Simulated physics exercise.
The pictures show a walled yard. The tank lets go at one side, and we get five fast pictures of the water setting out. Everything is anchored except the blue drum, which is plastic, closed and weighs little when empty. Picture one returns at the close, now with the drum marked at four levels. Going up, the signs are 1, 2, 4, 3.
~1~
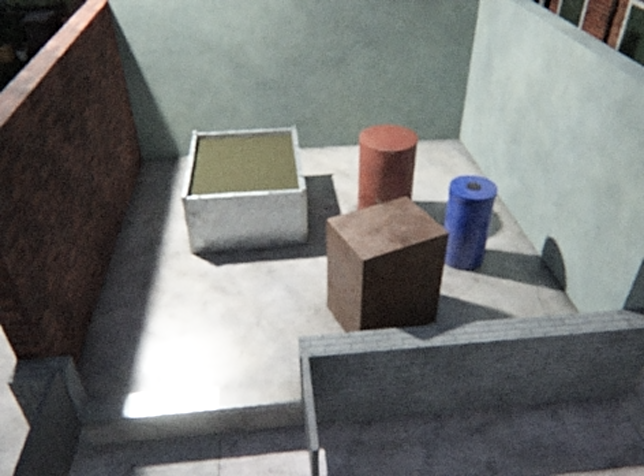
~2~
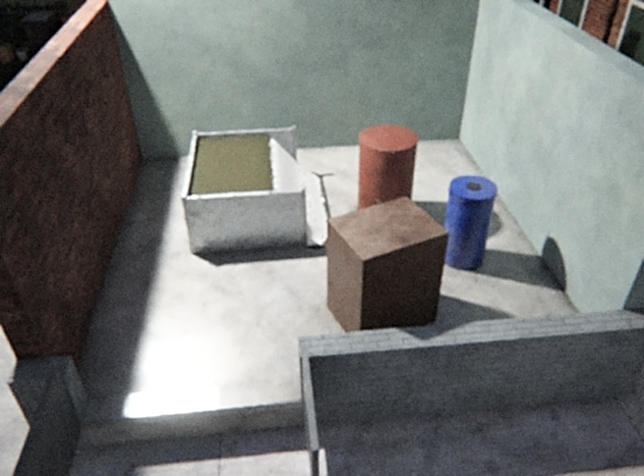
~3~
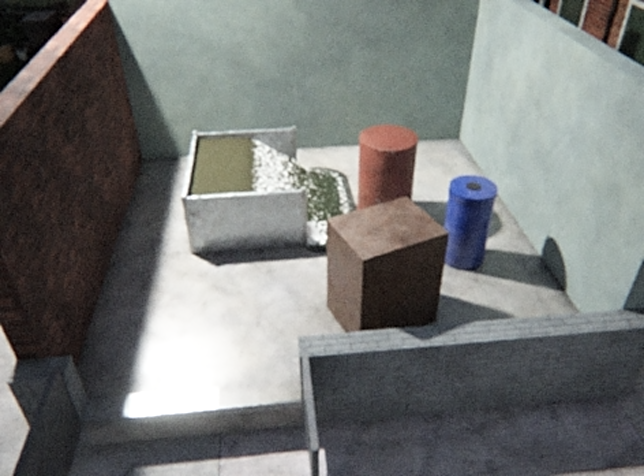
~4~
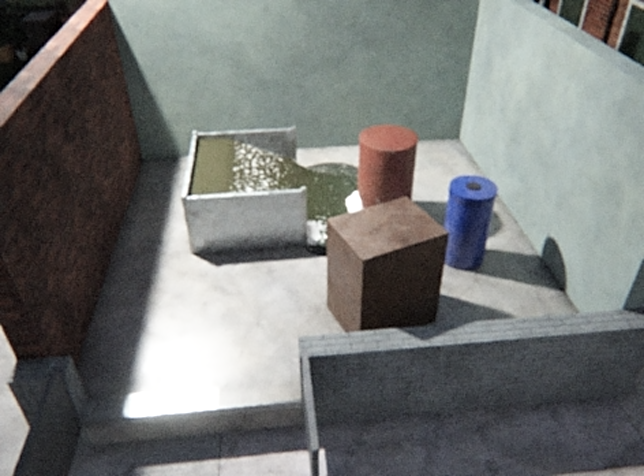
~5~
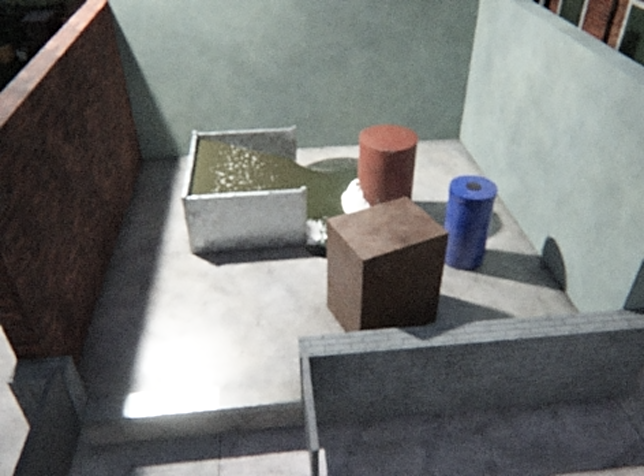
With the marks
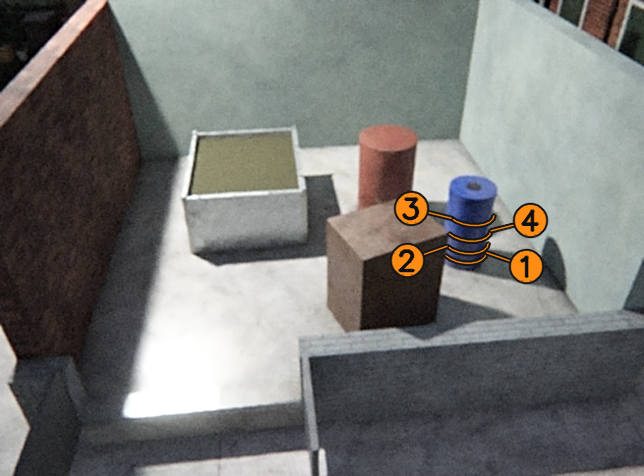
At the start, a white-walled tank of murky green water stands full in a walled yard, near a brown box, a red cylinder and a blue drum. The tank's right side drops open, and water pours out to the right, foaming as it spreads behind the box and reaches the red cylinder.
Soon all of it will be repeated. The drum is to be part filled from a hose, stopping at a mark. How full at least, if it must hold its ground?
I would pick line 2.
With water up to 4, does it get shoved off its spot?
No, that is safe.
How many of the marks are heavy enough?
Three.
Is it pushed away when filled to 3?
No, not at all.
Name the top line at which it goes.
It is 1.
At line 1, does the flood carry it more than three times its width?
No, it does not.
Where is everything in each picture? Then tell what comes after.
Lid of the blue drum at (474, 187); tank full, its middle at (245, 165); open gate at (187, 350), in the first picture.
Water covers 3 % of the ground, mostly out of sight from here, in the second picture.
Water covers 6 % of the ground, mostly out of sight from here, in the third picture.
Water covers 10 % of the ground, mostly out of sight from here, in the fourth picture.
Lid of the blue drum at (474, 187); water covers 14 % of the ground, mostly out of sight from here, in the fifth picture.
In orange, 1 at (470, 263); 2 at (472, 253); 3 at (477, 225); 4 at (474, 241); from the bottom up 1, 2, 4, 3.
If 1 is chosen, it is pushed about its own width away.
If 2 is chosen, it does not move.
If 3 is chosen, it does not move.
If 4 is chosen, it does not move.
